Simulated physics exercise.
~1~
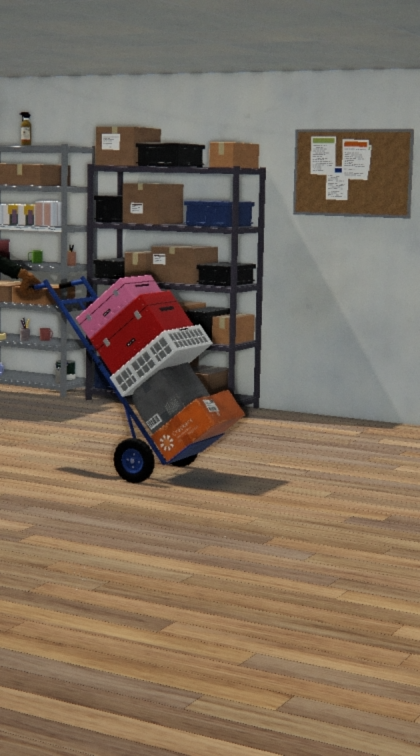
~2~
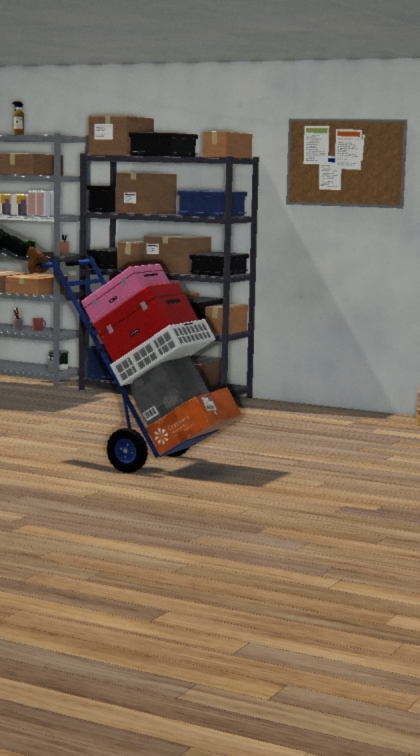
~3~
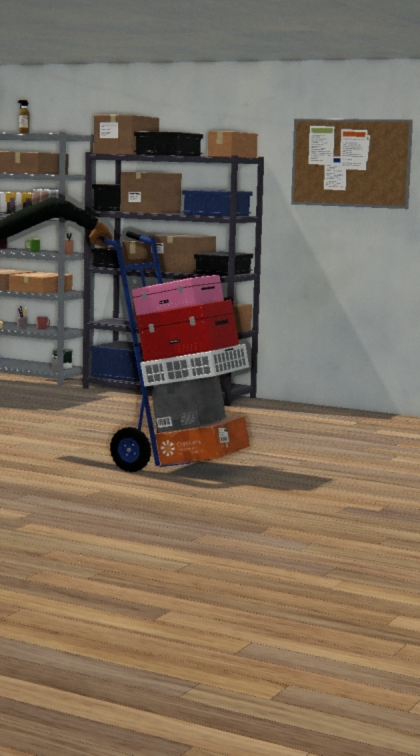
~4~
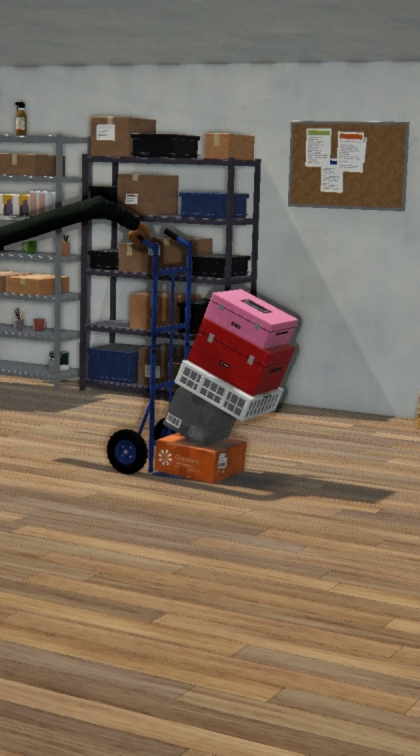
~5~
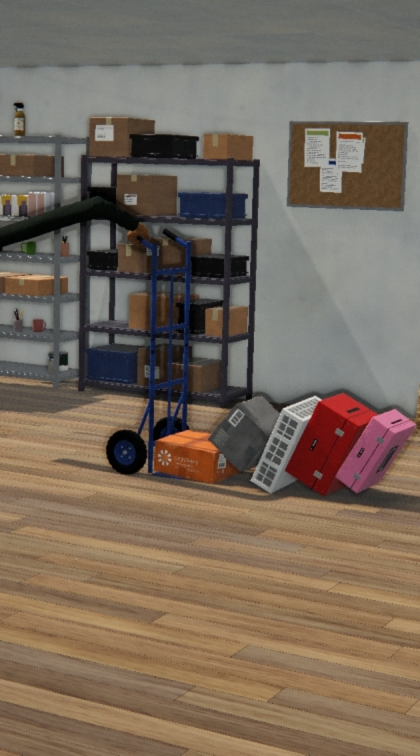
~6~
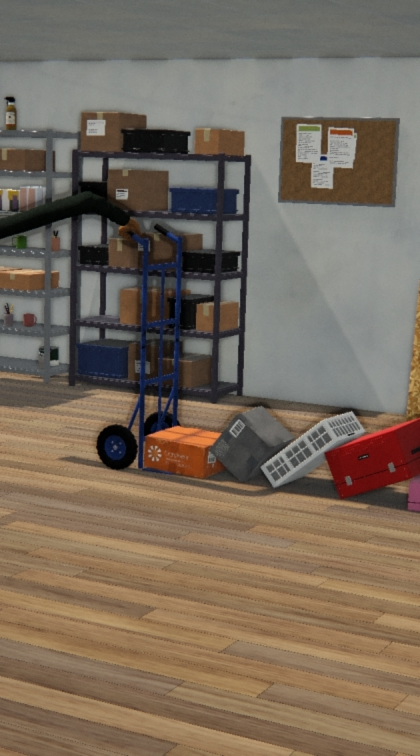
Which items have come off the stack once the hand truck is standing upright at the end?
The pink toolbox, the red toolbox, the white crate and the grey box have all come off and lie to the right, while only the orange parcel stays at the base of the truck.
